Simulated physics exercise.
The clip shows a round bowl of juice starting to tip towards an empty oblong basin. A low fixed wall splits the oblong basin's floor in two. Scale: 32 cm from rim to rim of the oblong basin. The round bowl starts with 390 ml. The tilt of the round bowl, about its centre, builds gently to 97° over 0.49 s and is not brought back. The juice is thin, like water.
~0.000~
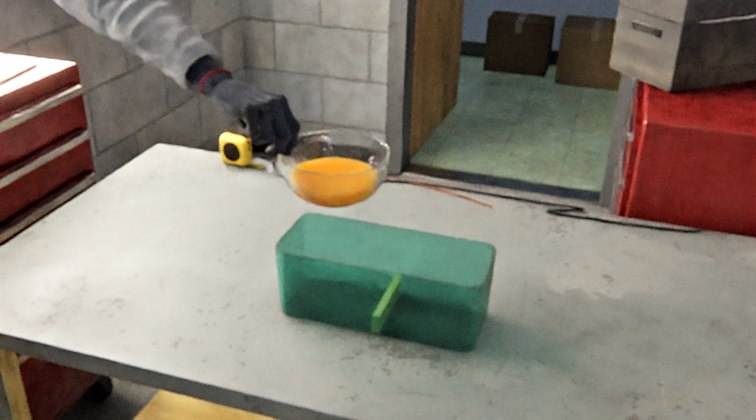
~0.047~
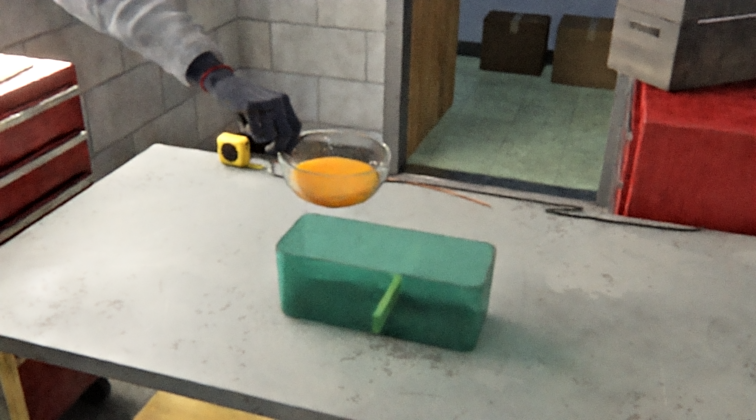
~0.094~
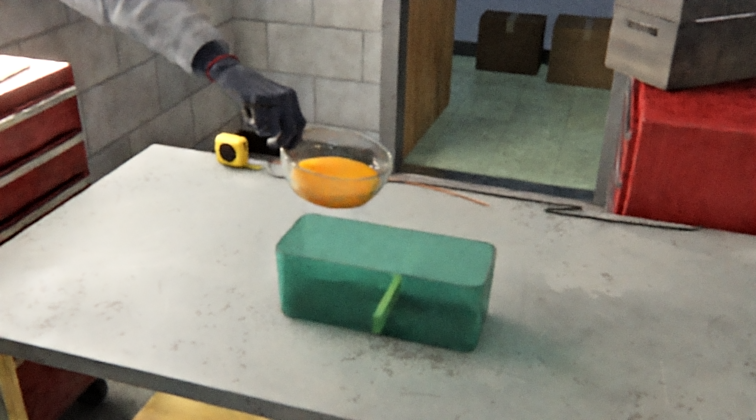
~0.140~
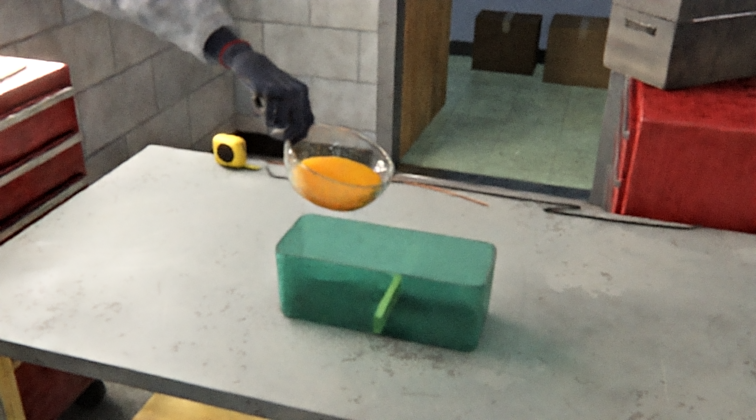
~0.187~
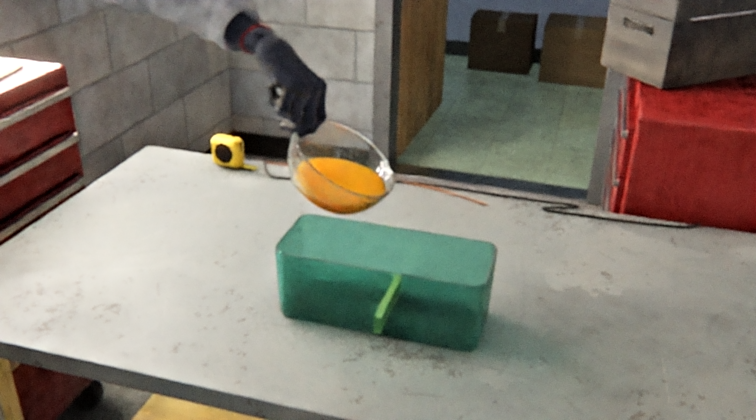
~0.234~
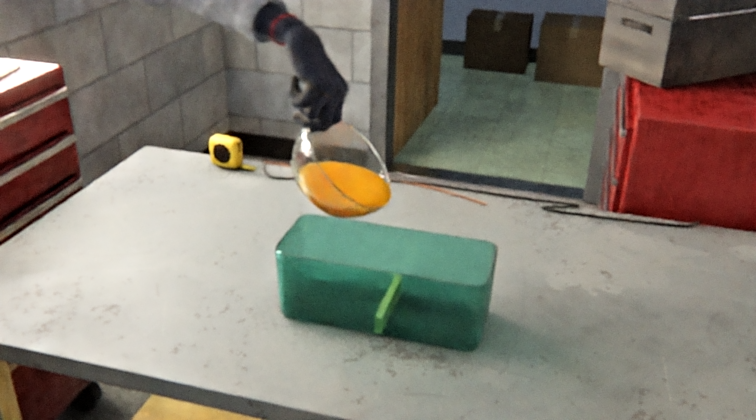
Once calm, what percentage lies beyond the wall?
The far part has some 63 per cent.
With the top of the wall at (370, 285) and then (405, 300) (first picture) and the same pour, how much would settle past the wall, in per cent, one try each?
First 85, then 35 per cent.
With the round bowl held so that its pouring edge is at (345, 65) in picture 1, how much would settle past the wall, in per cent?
Then about 20 per cent.
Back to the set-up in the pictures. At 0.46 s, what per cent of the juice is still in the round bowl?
Some 10 per cent.
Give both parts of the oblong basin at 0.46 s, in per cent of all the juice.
Some 14 per cent left and 56 right.
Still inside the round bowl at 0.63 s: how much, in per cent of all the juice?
About 1 per cent.
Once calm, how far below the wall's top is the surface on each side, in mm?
Some 22 mm on the left and 16 mm on the right.
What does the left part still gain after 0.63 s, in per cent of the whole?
Near 9 in a hundred.
Then, 0.46 s in, the tilt is 96° and 9 per cent is still to pour, 15 is left of the wall and 56 right of it.
Then, 0.63 s in, the tilt is 97° and 1 per cent is still to pour, 26 is left of the wall and 69 right of it.
Then, 0.80 s in, the tilt is 97° and 0 per cent is still to pour, 34 is left of the wall and 64 right of it.
Then, 0.99 s in, the tilt is 97° and 0 per cent is still to pour, 35 is left of the wall and 64 right of it.
Finally, 35 per cent lies left of the wall, 63 right of it and 1 outside.
